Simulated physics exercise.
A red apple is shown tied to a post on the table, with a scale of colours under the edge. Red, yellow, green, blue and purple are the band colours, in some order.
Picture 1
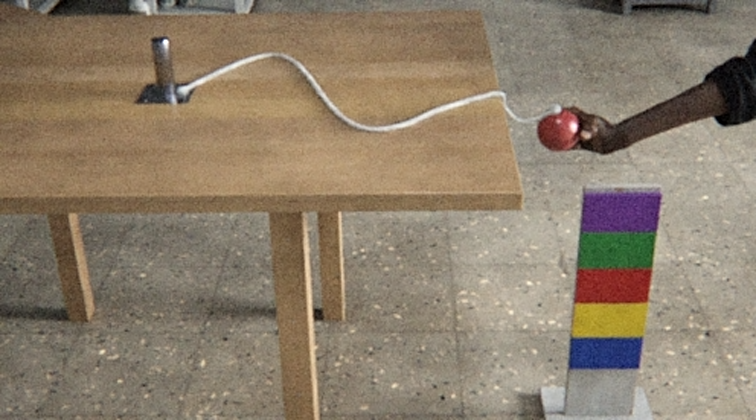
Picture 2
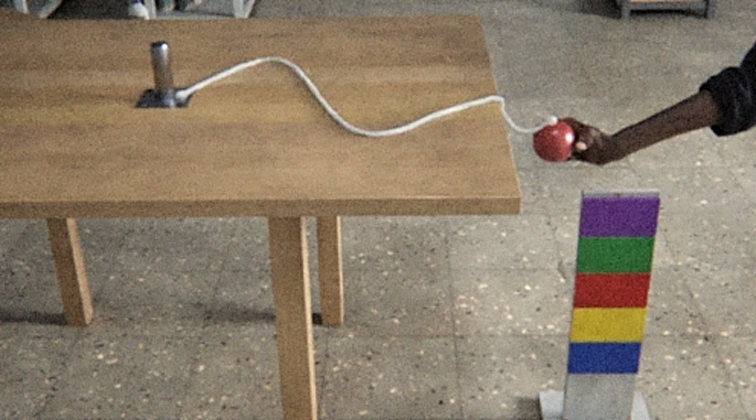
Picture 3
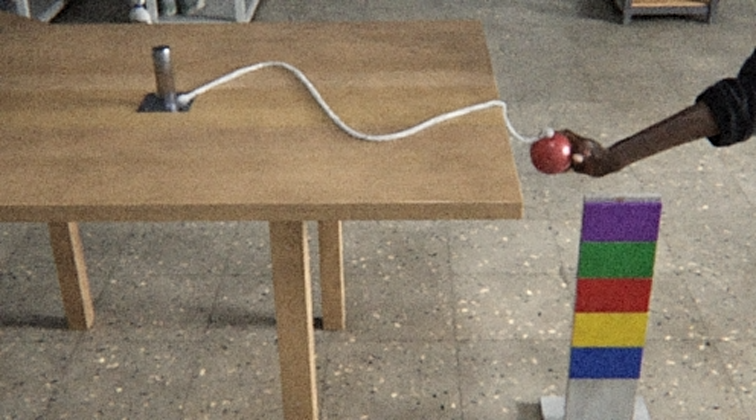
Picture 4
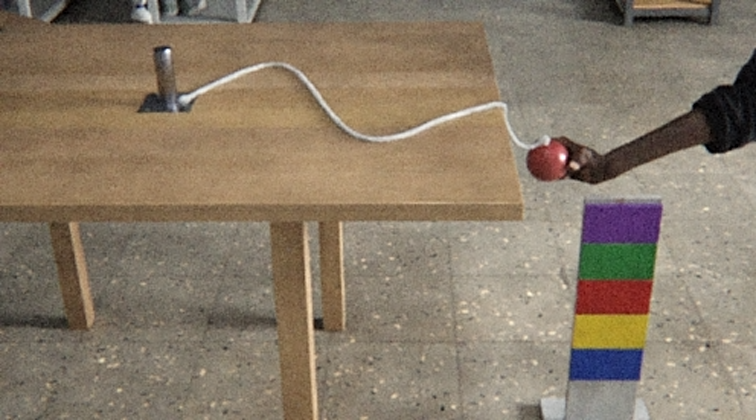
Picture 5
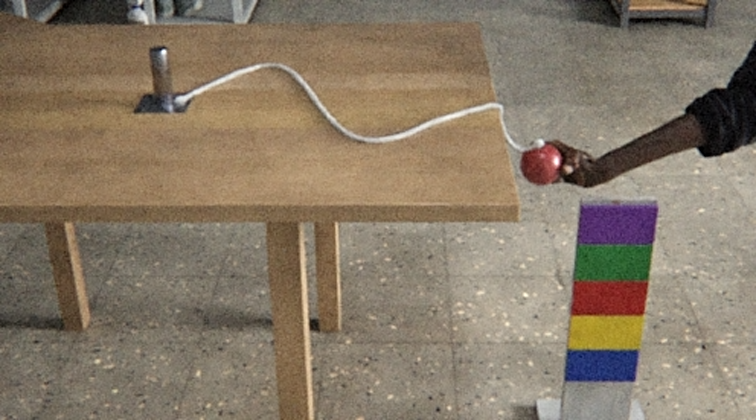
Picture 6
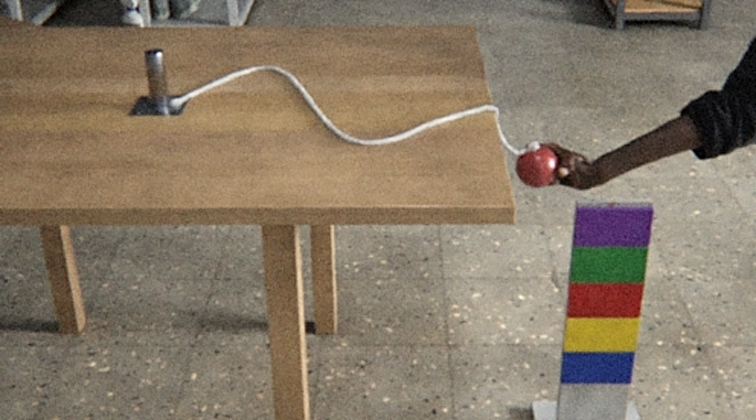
The clip opens on a hand at the right holding a red apple just past a wooden table's edge, above a colour-banded upright, with a white cord running back to a metal post. The hand slowly lowers the apple a little and eases it left, still gripping it, while the cord's slack curves barely change.
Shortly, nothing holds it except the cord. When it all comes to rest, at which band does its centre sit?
At blue.
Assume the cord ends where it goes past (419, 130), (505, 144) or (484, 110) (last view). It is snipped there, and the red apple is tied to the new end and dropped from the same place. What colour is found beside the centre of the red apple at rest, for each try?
In order of the tries: Purple; then yellow; then red.
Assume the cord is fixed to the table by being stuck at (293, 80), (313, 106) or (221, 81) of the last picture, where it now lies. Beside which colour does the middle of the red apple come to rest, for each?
Results, in sequence: Red / green / yellow.
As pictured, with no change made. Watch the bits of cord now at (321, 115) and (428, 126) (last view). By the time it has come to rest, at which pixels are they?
End points: Roughly (465, 96); roughly (481, 214).
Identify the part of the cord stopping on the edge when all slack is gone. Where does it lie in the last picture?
It's the piece you see at (330, 126).
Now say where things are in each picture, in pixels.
In the first picture, red apple (559, 130); purple (622, 214); green (618, 252); red (614, 287); yellow (610, 322); blue (606, 354).
In the second picture, red apple (554, 141); cord through (214, 79) (289, 65) (320, 99) (373, 135) (462, 107).
In the third picture, red apple (551, 153).
In the fourth picture, red apple (547, 161); cord through (217, 84) (292, 70) (323, 104) (376, 140) (465, 113).
In the fifth picture, red apple (541, 164).
In the sixth picture, red apple (537, 167); cord through (209, 87) (284, 73) (315, 108) (368, 143) (457, 116).
A little later, apple near (443, 338); level with blue.
Next, apple near (502, 355); level with blue.
When it is over, apple near (473, 348); level with blue. The cord holds its middle at blue.
